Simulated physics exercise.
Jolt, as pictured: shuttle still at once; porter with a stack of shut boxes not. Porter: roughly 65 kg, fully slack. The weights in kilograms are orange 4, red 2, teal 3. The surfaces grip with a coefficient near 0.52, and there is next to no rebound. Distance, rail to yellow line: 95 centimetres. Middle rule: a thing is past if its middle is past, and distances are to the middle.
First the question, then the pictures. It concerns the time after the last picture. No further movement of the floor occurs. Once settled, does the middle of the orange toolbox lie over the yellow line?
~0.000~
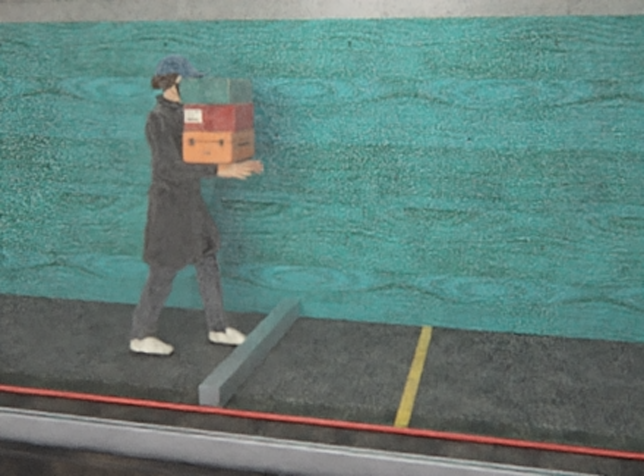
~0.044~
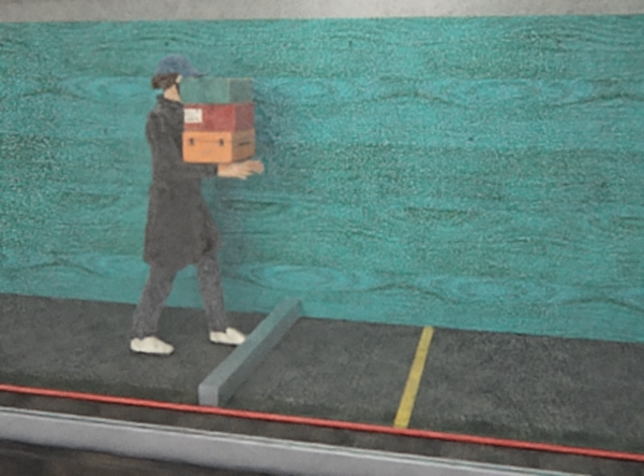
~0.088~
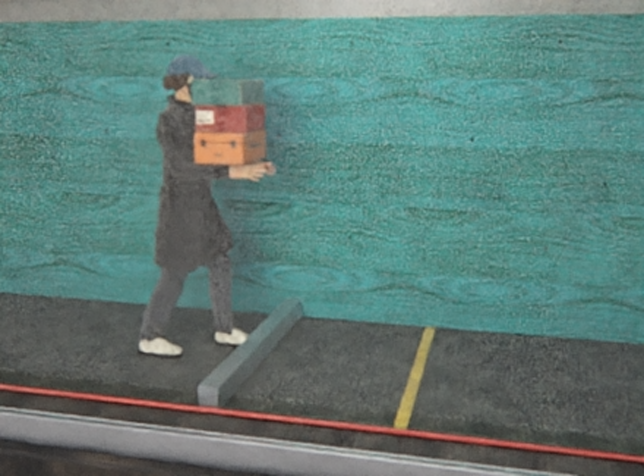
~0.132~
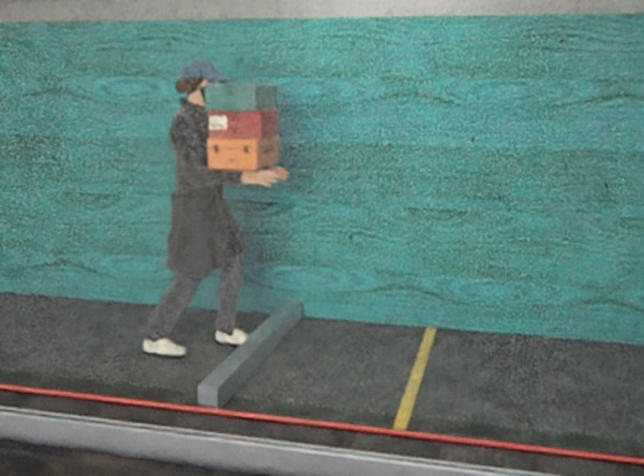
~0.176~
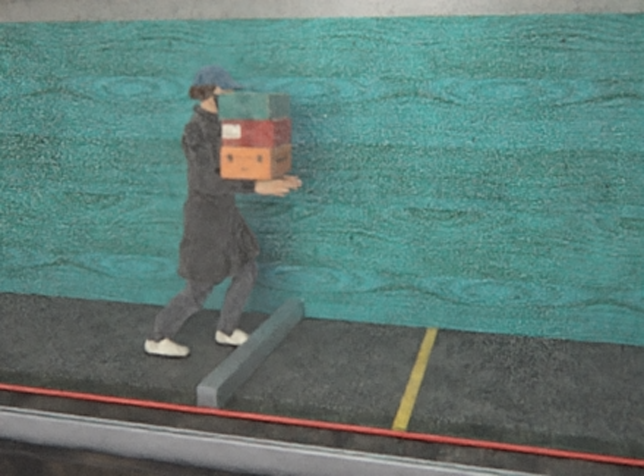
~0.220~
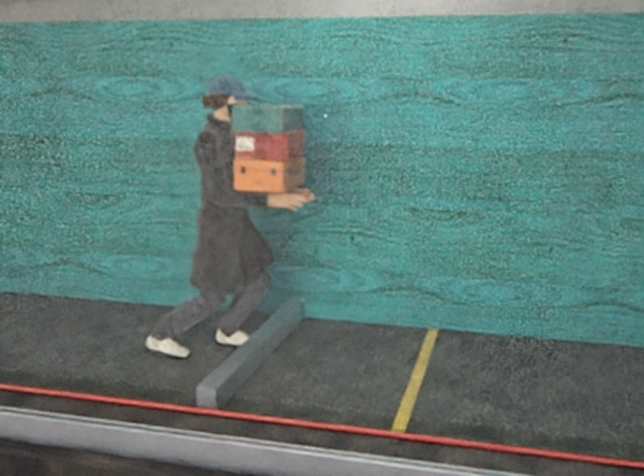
Yes. Looks like it goes over the line.
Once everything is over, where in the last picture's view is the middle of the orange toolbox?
About (490, 362).
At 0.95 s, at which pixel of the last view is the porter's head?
I'd place it at roughly (465, 294).
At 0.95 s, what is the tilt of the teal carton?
It is tilted some 30°.
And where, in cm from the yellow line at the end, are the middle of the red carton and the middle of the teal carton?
Both go past - the red carton by 90 cm and the teal carton by 240 cm.
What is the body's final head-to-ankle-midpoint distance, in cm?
Roughly 120 cm apart.
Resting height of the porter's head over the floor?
30 cm up.
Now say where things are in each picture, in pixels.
The first picture shows orange toolbox (220, 145), teal carton (217, 91), yellow line (407, 403).
The second picture shows orange toolbox (220, 144), teal carton (217, 91).
The third picture shows orange toolbox (232, 146), teal carton (229, 92).
The fourth picture shows orange toolbox (245, 151), teal carton (242, 97).
The fifth picture shows orange toolbox (257, 160), teal carton (255, 106).
The sixth picture shows orange toolbox (270, 172), teal carton (269, 118), yellow line (406, 407). Everything loose set off at about 1.6 m/s.
After 0.45 s the orange toolbox is 38 cm short of the yellow line, tilted 25°, near (351, 270) in the last picture's view.
After 0.65 s the orange toolbox is 6 cm past the yellow line, tilted 60°, near (431, 345) in the last picture's view; the teal carton 34 cm past the yellow line, tilted 60°.
After 0.95 s the orange toolbox is 22 cm past the yellow line, tilted 120°, near (463, 347) in the last picture's view; the teal carton 139 cm past the yellow line, tilted 30°.
At rest, 2.9 s, orange toolbox crosses the yellow line; red carton crosses the yellow line; teal carton crosses the yellow line; porter's head crosses the yellow line.
